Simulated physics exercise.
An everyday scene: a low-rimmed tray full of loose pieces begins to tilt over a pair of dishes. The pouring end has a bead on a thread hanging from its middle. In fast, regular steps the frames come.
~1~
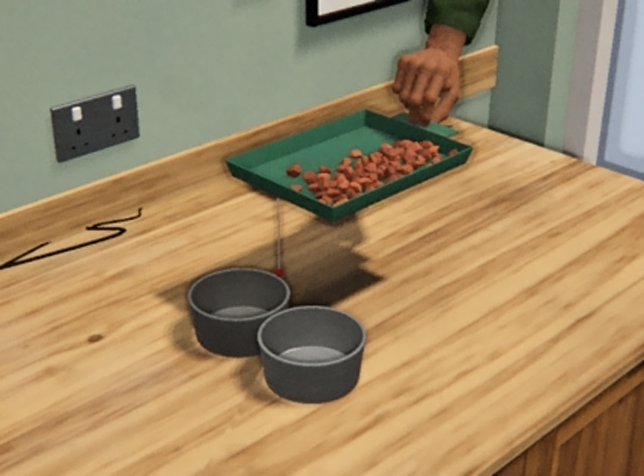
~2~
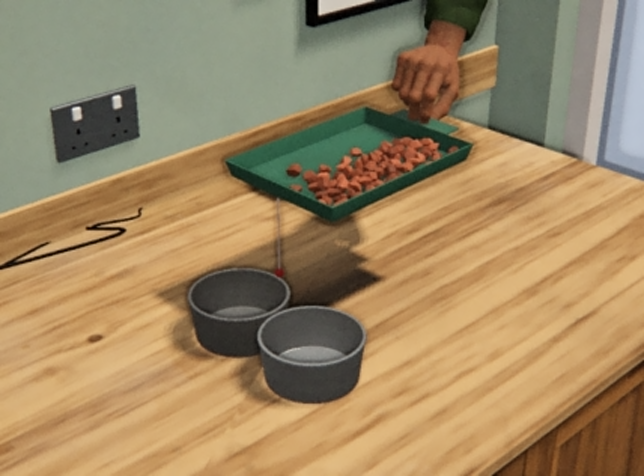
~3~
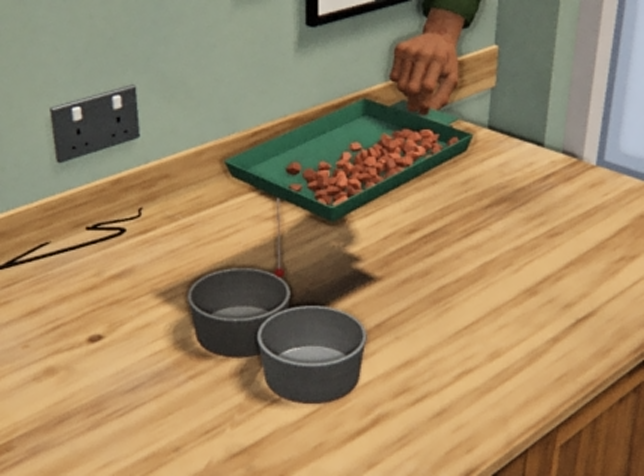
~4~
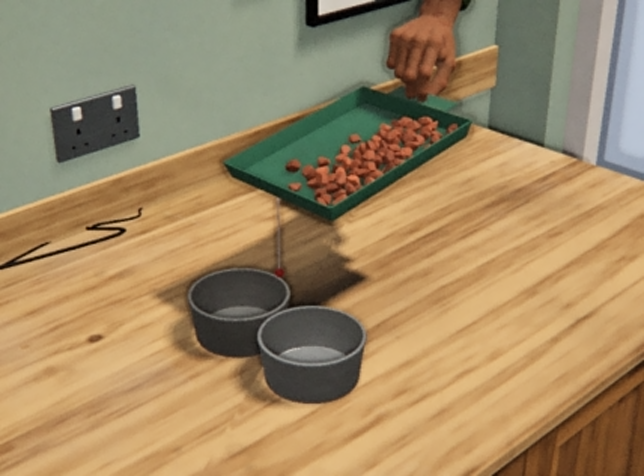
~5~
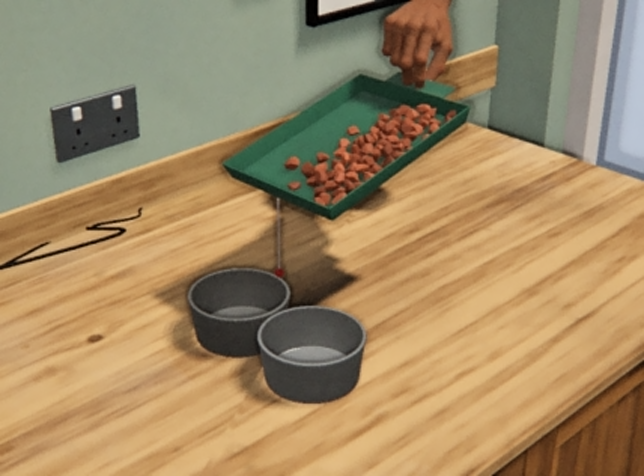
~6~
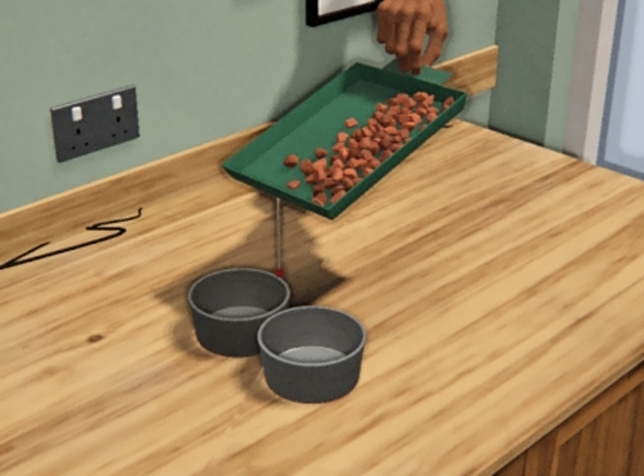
A hand raising the far end of a green tray of reddish-brown chunks, gradually tilting it above two dark grey dishes.
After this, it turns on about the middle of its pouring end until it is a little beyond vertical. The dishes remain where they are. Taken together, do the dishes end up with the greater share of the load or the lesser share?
They end up with the greater share.
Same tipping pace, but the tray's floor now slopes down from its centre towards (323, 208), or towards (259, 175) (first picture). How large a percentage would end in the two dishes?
In turn some 90 and 30 per cent.
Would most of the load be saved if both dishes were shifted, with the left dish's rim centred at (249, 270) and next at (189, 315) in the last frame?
For the two places in order: A minority share, a minority share.
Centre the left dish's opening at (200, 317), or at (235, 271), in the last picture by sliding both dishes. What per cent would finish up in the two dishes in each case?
30 %, then 50 %.
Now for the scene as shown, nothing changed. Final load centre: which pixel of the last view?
Centre at rest: Close to (237, 332).
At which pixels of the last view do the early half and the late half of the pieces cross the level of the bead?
The leading part at (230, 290), the rest of it at (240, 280).
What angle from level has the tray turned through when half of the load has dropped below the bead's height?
95°.
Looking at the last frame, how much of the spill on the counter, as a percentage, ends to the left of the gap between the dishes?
It comes out at roughly 100 percent.
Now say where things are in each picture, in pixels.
The first frame shows corners of the pouring end at (232, 159) and (333, 204), level; middle of the load at (377, 175), bits of crushed brick; left dish at (202, 328); right dish at (274, 372); bead on its thread at (279, 273).
The second frame shows corners of the pouring end at (232, 160) and (333, 204), level; middle of the load at (377, 173).
The third frame shows corners of the pouring end at (231, 160) and (332, 204), tipped barely, level across its low end; middle of the load at (377, 168).
The fourth frame shows corners of the pouring end at (230, 161) and (331, 204), tipped a little, level across its low end; middle of the load at (376, 162).
The fifth frame shows corners of the pouring end at (229, 162) and (329, 204), tipped a little, level across its low end; middle of the load at (375, 155).
The sixth frame shows corners of the pouring end at (228, 164) and (328, 205), tipped clearly, level across its low end; middle of the load at (373, 148); left dish at (202, 328); right dish at (274, 372).
Soon, tray tipped steeply; nearly all on the tray; a stray few in the air.
A while on, tray tipped past a quarter turn; a small part on the tray; a small part in the right dish; about half in the left dish; a small part outside both; a small part in the air.
Towards the end, tray tipped past a quarter turn; about a quarter in the right dish; about two thirds in the left dish; about a quarter outside both.
Finally, tray tipped past a quarter turn; about a quarter in the right dish; about two thirds in the left dish; about a quarter outside both.
